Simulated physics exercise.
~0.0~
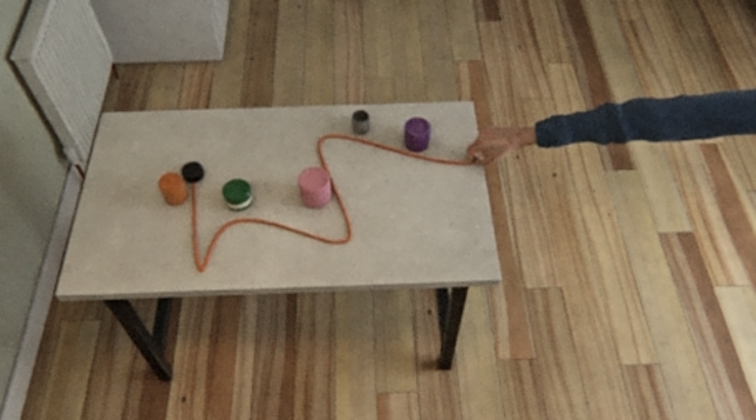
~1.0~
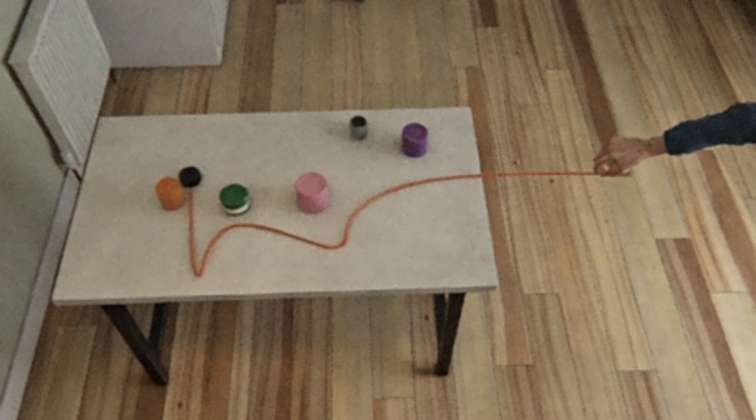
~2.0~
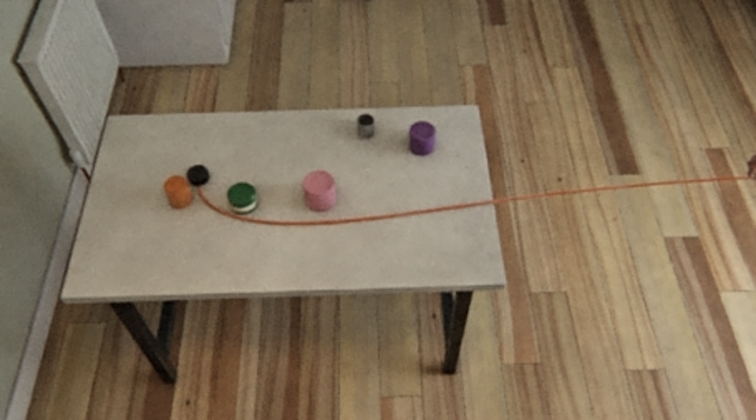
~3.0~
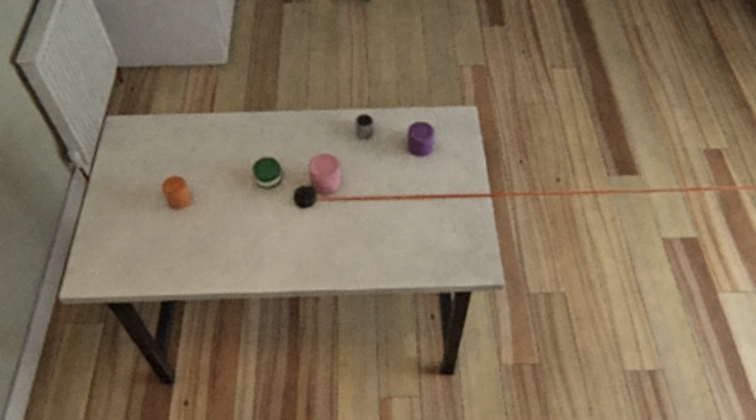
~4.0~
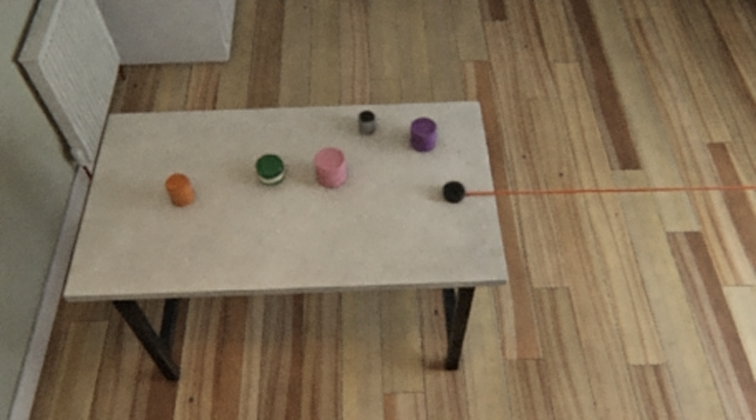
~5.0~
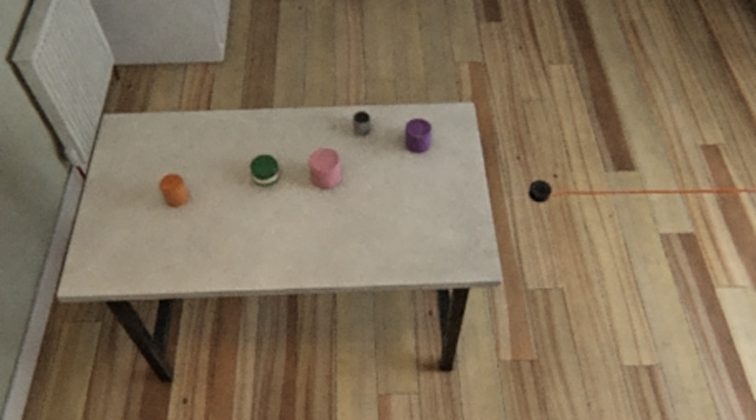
An orange cable winds from a small black base at the left of a pale table, seen from above on a wooden floor, past an orange pot, a green tin and a pink tub, with a grey mug and a purple tub near the back. A hand at the right pulls the cable rightward, drawing out its bends until it runs nearly straight. The black base then slides right, and the green tin shifts right and slightly back while the pink tub moves back a little. The base continues past the right edge, leaving all five containers on the table.
